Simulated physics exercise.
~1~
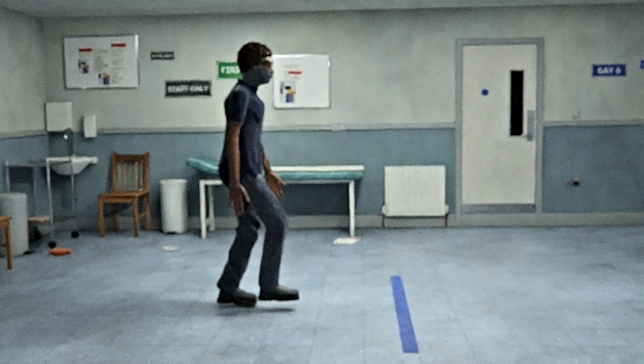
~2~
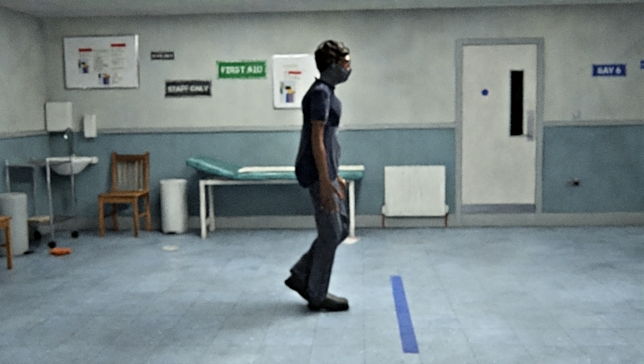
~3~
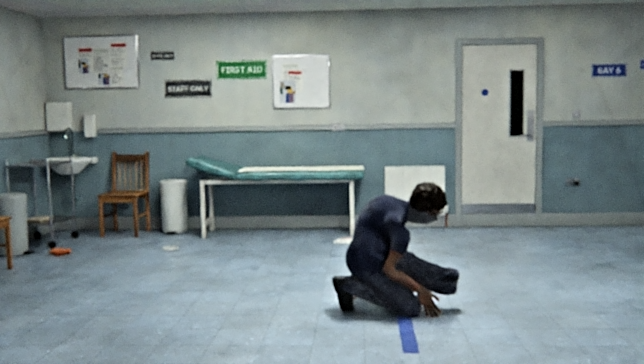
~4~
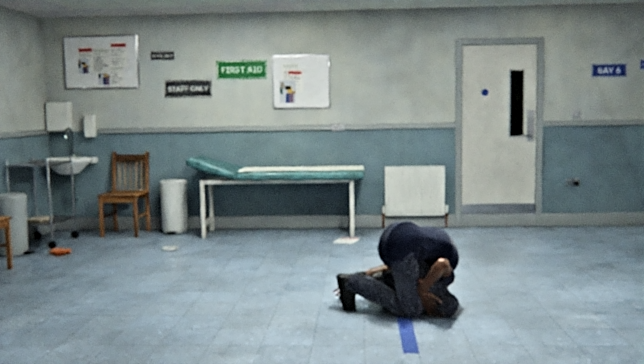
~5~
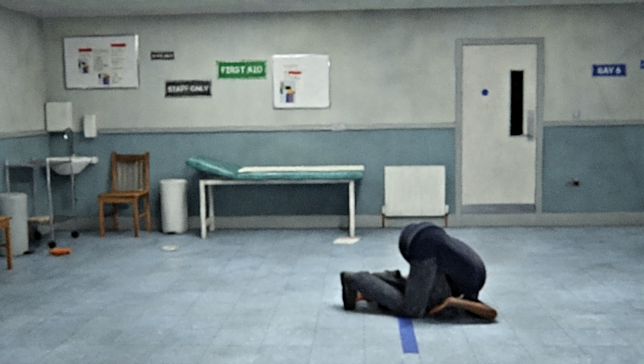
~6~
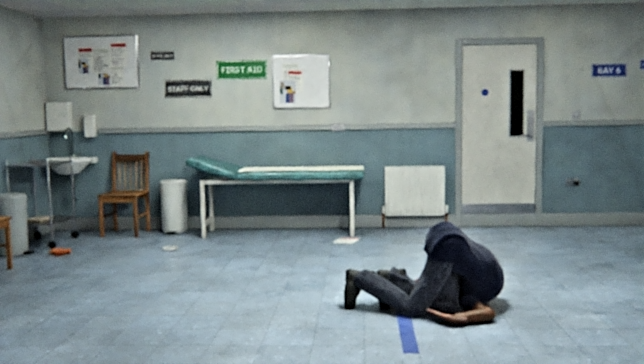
A visitor in a dark top, grey trousers and black shoes walks rightward across the pale blue floor of a first aid room, seen side-on from a still camera. Behind are a teal-topped couch, a white bin and a wooden chair at left, and a white door at right. Nearing the blue tape on the floor, the visitor suddenly drops to the knees, hands reaching down. The body folds forward over the tape, head tucked low, then slumps a little farther right. It ends crumpled, with hips, chest and head past the tape and lower legs trailing behind.
